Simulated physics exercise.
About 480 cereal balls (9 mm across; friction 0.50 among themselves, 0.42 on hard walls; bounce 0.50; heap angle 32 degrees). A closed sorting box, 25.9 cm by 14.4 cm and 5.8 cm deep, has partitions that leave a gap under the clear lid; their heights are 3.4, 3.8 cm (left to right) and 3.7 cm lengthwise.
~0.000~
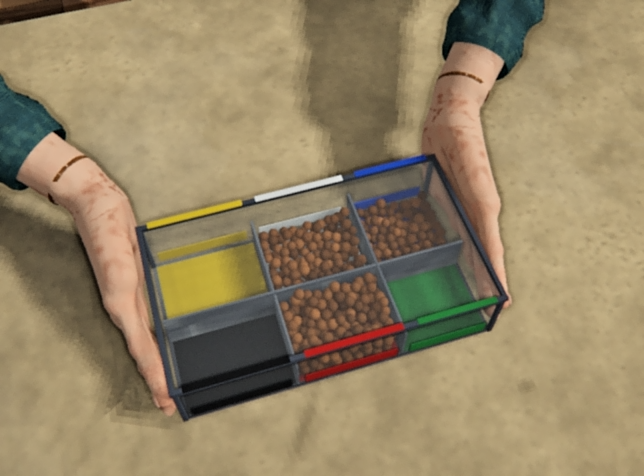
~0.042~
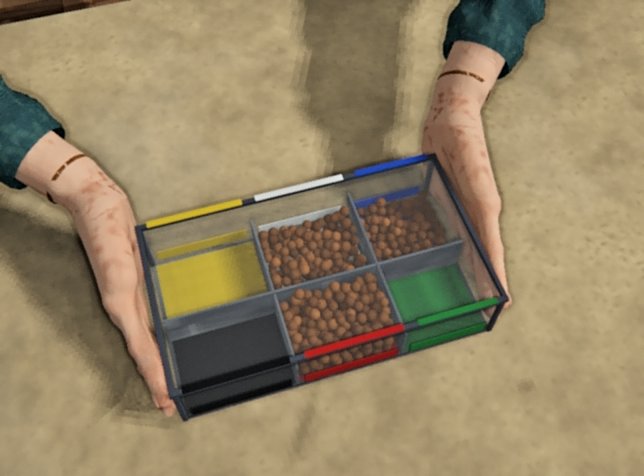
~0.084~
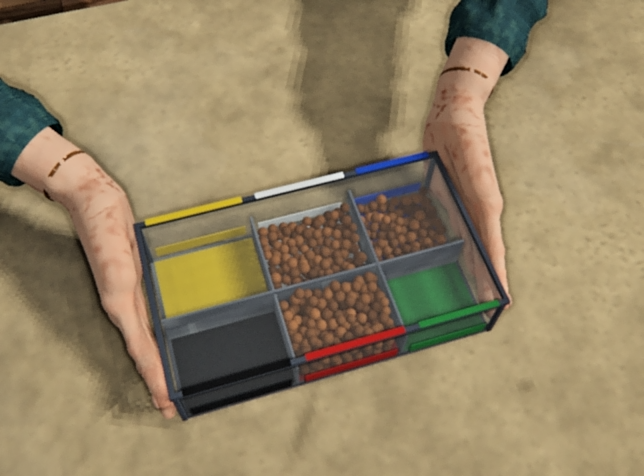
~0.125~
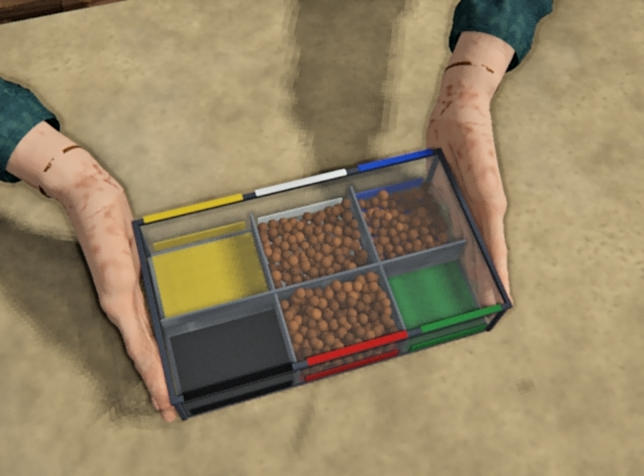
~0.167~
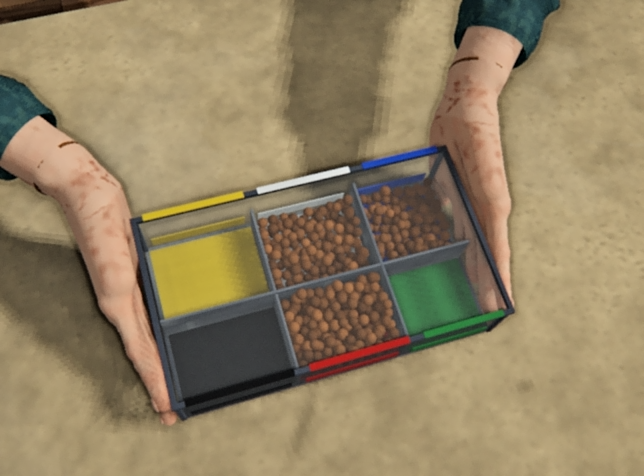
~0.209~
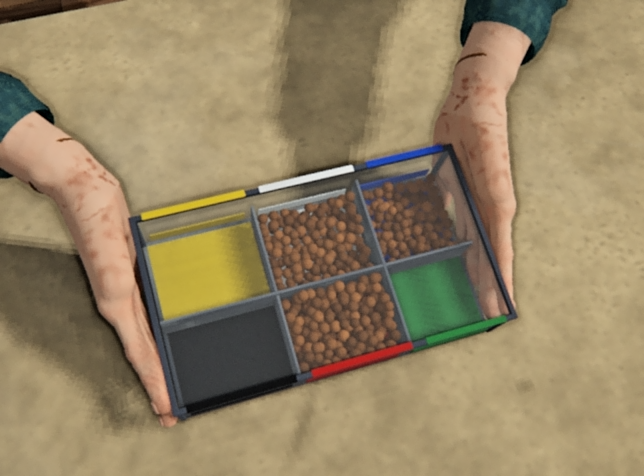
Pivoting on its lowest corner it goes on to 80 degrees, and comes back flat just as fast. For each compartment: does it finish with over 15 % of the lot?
Red: Above, blue: Above, green: Below, yellow: Below, white: Above, black: Below.
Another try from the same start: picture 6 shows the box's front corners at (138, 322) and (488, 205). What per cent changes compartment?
In that case some 20 per cent.
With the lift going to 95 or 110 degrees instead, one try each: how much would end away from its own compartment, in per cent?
About 35 and 50 per cent.
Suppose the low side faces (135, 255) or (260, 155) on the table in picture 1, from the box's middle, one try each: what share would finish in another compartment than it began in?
About 40 and 15 per cent.
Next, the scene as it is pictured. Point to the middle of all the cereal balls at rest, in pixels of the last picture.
Around (347, 298).
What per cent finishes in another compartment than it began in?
Some 10 per cent.
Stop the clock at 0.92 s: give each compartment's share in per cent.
Red 45; blue 25; green 0; yellow 0; white 30; black 0.
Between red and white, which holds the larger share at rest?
The red one has more.
After 0.92 s, tilt 80 degrees; red 45 %, blue 25 %, white 30 %.
After 1.40 s, tilt 34 degrees; red 45 %, blue 20 %, green 5 %, white 25 %.
Then, at 1.94 s, tilt 0 degrees; red 45 %, blue 20 %, green 5 %, white 25 %.
In the end, at 2.3 s, red 45 %, blue 20 %, green 5 %, yellow 0 %, white 25 %, black 0 %.
